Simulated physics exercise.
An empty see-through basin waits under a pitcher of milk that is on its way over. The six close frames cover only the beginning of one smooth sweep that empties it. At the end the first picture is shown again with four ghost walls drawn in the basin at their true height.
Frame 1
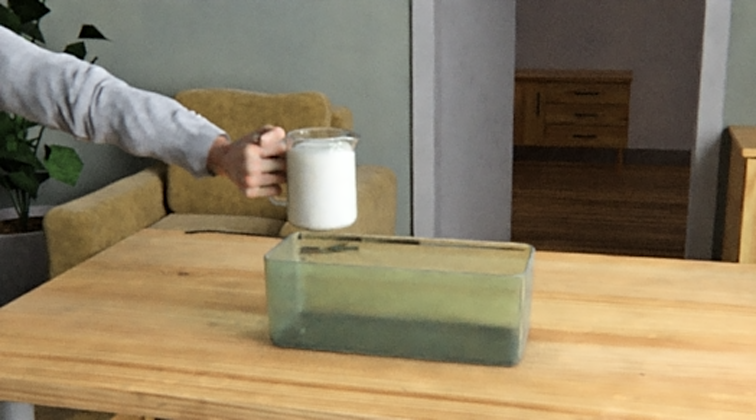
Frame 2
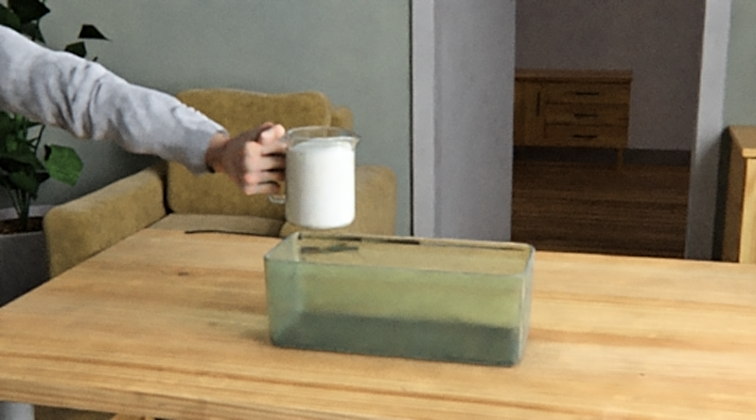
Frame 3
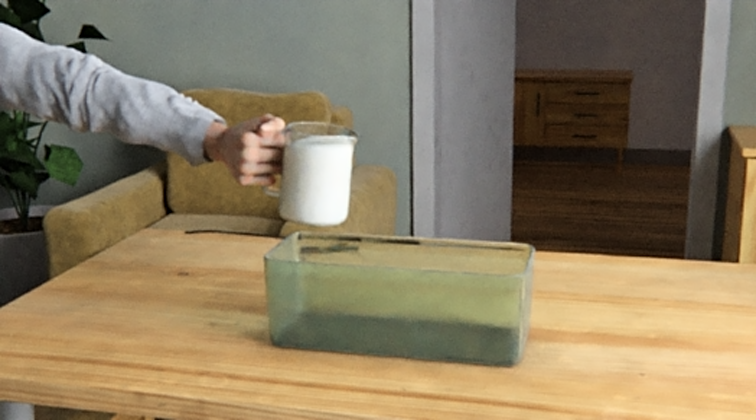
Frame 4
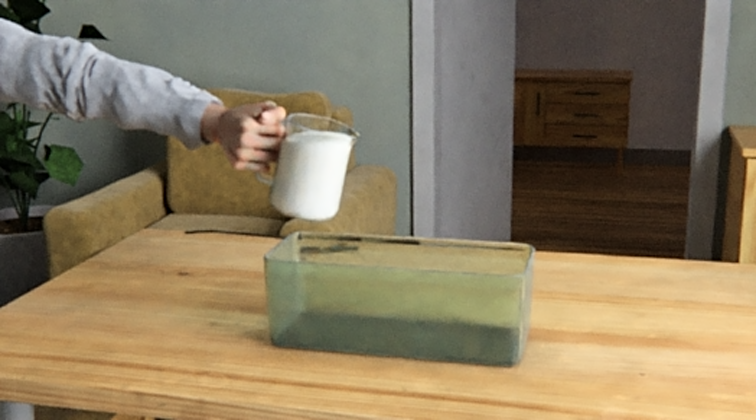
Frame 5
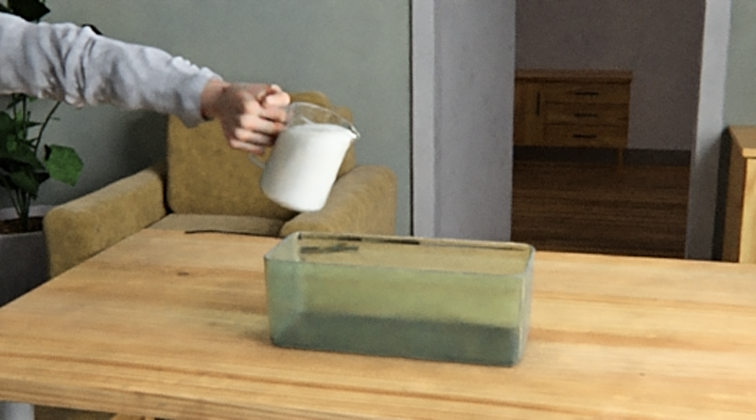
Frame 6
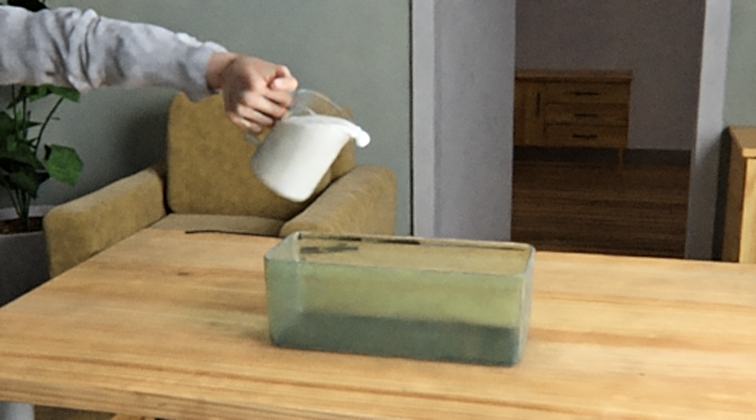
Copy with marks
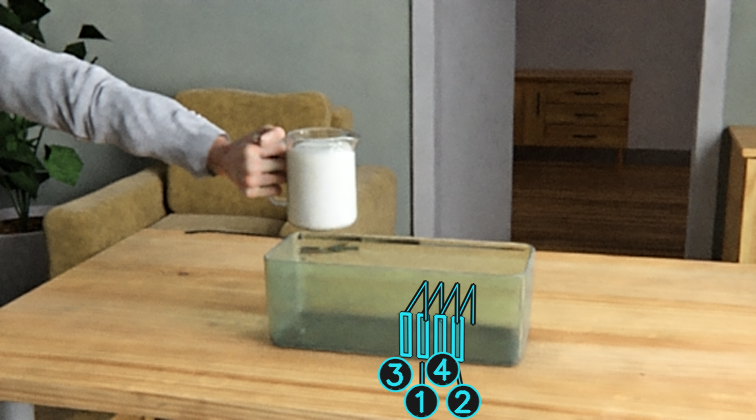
A glass pitcher of milk, held upright by a hand above a clear, greenish basin on a wooden table, gradually tilted to the right until milk reached its spout and just began coming over the lip.
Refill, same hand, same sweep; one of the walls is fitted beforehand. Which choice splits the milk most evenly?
4.
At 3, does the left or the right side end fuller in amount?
The right one.
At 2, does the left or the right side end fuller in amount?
The left one.
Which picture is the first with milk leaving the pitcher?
Picture 6.
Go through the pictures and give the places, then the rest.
The first frame shows upright, lip at (359, 137); basin from (271, 343) to (522, 365); nothing has left yet.
The second frame shows upright, lip at (359, 137); nothing has left yet.
The third frame shows tipped about 6°, lip at (359, 137); nothing has left yet.
The fourth frame shows tipped about 14°, lip at (358, 137); nothing has left yet.
The fifth frame shows tipped about 24°, lip at (358, 137); nothing has left yet.
The sixth frame shows tipped about 36°, lip at (358, 137); milk is over the lip, down to (362, 143).
In cyan, 1 at (422, 362); 2 at (456, 366); 3 at (405, 361); 4 at (439, 364).
For slot 1, about 17 % ends left of the wall and 82 % right of it.
For slot 2, about 89 % ends left of the wall and 8 % right of it; 3 % is lost outside.
For slot 3, about 5 % ends left of the wall and 94 % right of it.
For slot 4, about 56 % ends left of the wall and 42 % right of it; 3 % is lost outside.
